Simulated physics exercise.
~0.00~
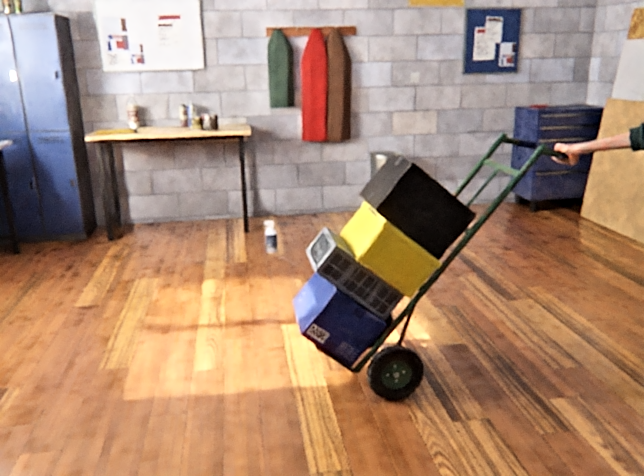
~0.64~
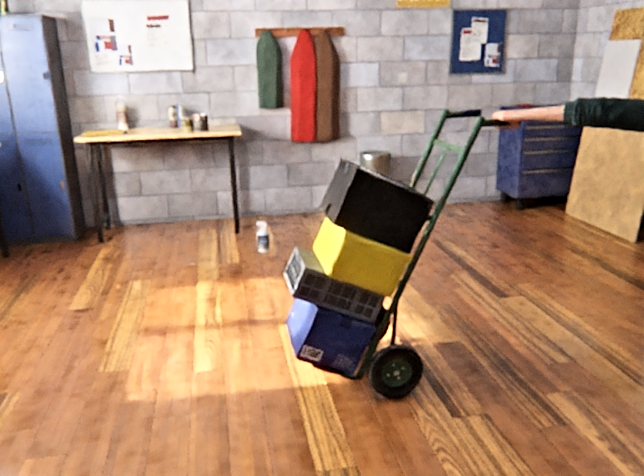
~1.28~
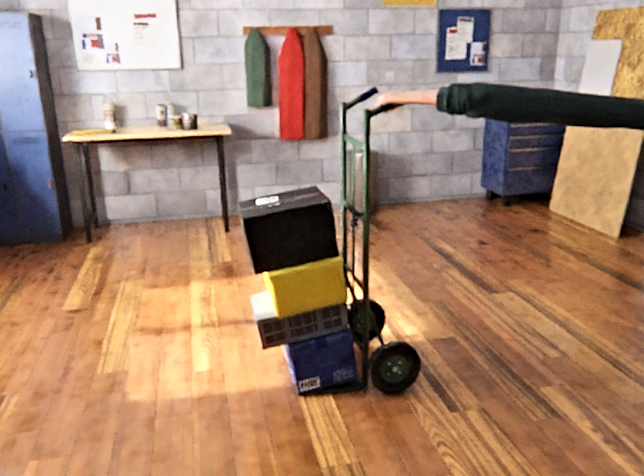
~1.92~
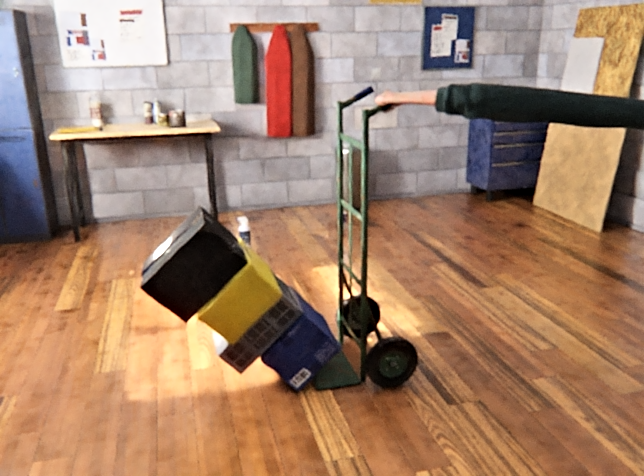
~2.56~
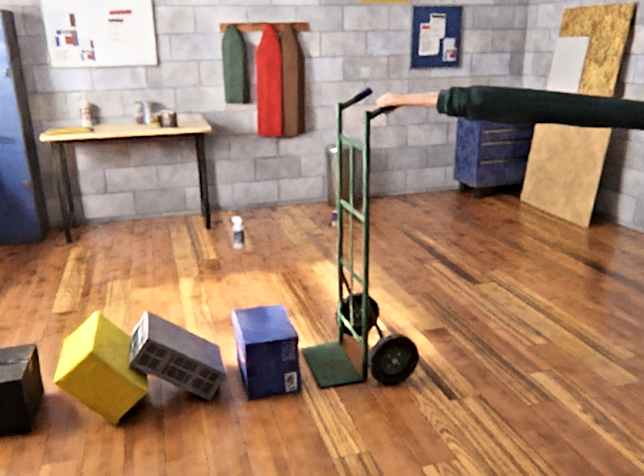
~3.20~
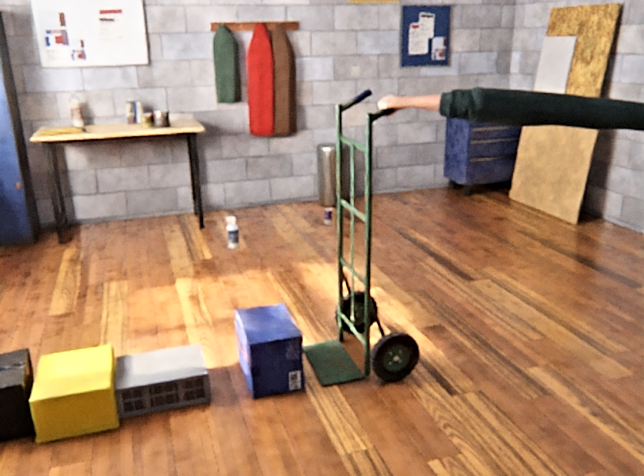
A hand in a dark green sleeve grips the handle of a green sack truck at the right of a workshop with a wooden floor, seen from the side. A blue parcel, a grey crate, a yellow tote and a black box are stacked upward on the tilted truck. The arm swings the truck upright, and it stops as the stack starts leaning left. The boxes topple off together and spread across the floor. They settle in a row with black farthest left, then yellow and grey, while the blue parcel lies tipped over beside the truck's plate.
